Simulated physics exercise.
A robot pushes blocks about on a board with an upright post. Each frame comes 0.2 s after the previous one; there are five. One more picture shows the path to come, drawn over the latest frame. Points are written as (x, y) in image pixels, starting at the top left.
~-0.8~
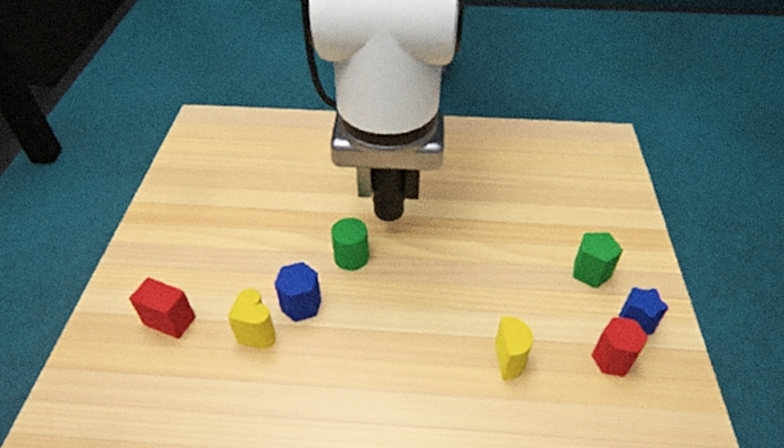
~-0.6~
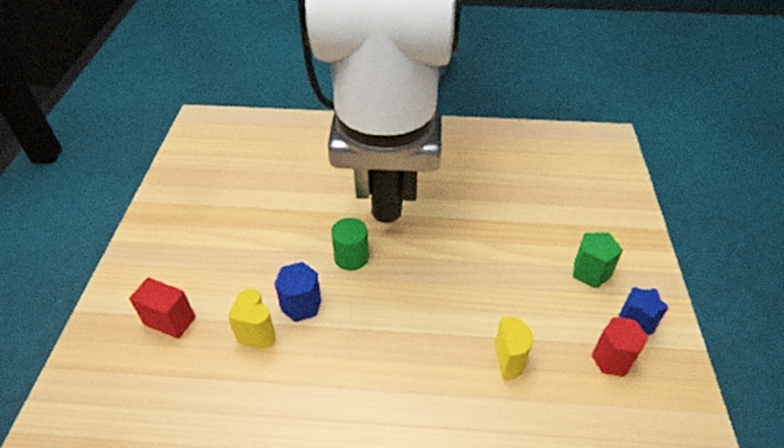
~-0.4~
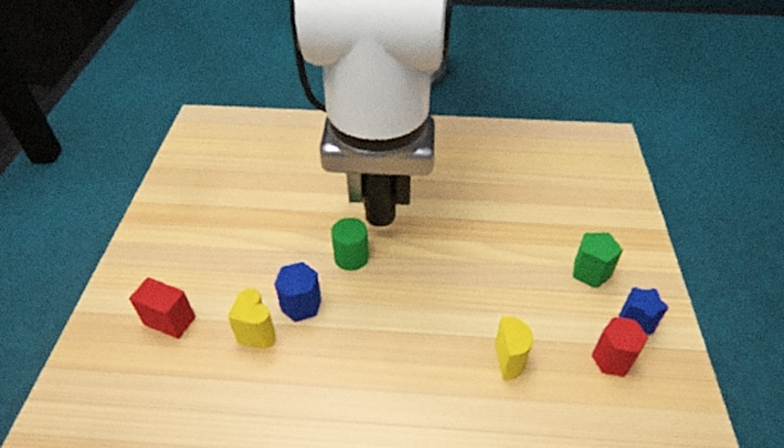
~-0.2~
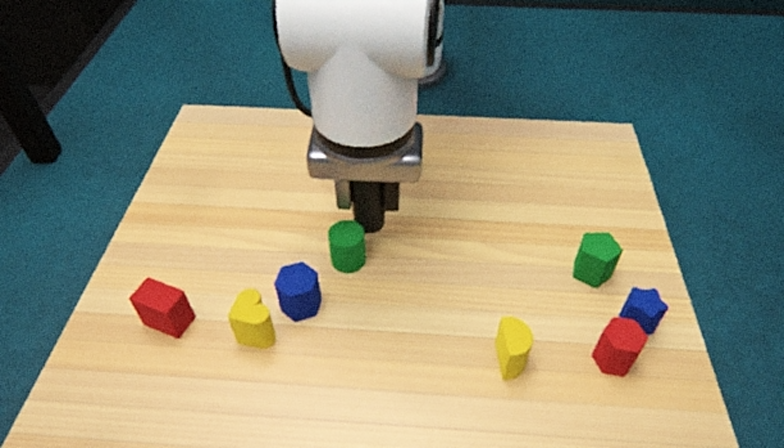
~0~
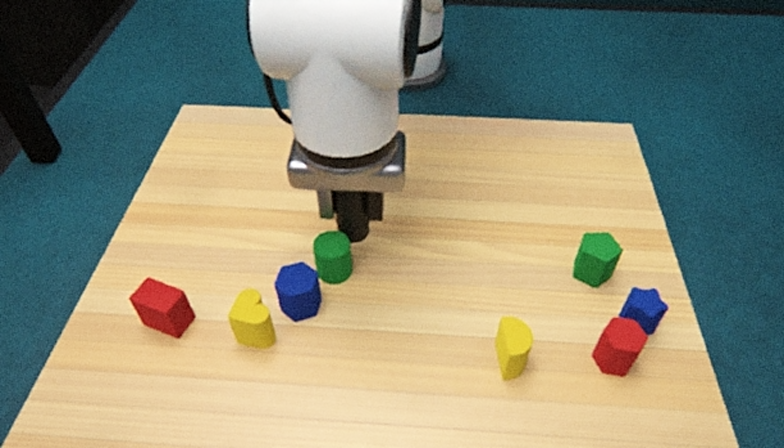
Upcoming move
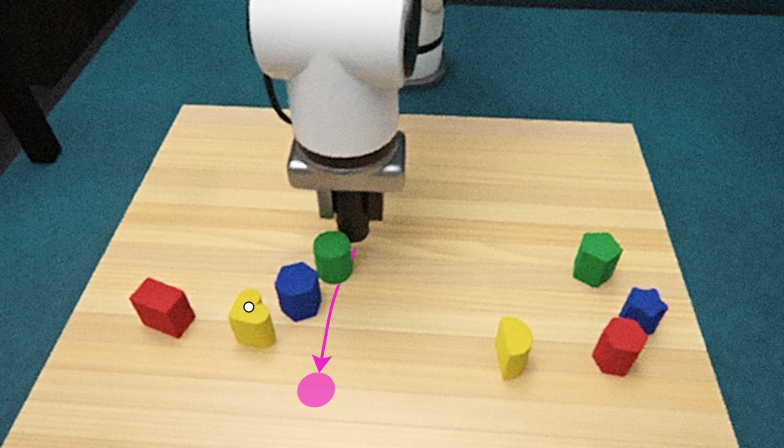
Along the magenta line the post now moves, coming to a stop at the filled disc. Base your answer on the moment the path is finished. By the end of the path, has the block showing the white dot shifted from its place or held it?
The block showing the white dot moves.
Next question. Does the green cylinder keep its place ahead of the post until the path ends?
I expect not.
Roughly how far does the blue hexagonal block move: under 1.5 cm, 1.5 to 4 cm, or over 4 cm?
The answer here is over 4 cm.
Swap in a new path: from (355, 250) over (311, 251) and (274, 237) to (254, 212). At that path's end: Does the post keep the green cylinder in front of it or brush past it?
That block drops off.
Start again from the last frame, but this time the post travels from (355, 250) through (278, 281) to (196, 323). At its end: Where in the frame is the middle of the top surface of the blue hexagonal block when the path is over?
The middle of the upper face of the blue hexagonal block will lie at about (283, 318) in the picture.
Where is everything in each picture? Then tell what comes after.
The first frame shows tip of the post at (389, 212), middles of tops, yellow heart at (249, 307), blue hexagonal block at (296, 278), green cylinder at (349, 230).
The second frame shows post at (387, 213), nothing pushed.
The third frame shows post at (380, 217), nothing pushed.
The fourth frame shows post at (369, 223), green cylinder at (346, 232).
The fifth frame shows post at (354, 232), yellow heart at (249, 307), blue hexagonal block at (296, 278), green cylinder at (331, 244).
The line goes from (355, 250) via (337, 289) and (326, 336), ending at (316, 390); the dot is on the yellow heart.
On the path given first. One third of the way, post at (335, 273); yellow heart at (232, 315); blue hexagonal block at (267, 301); green cylinder at (302, 280).
Two thirds of the way, post at (323, 320); yellow heart at (200, 324), turned 15° clockwise; blue hexagonal block at (238, 318), turned 25° clockwise; green cylinder at (282, 315).
At the end, post at (313, 374); yellow heart at (198, 324), turned 15° clockwise; blue hexagonal block at (236, 318), turned 25° clockwise; green cylinder at (279, 324).
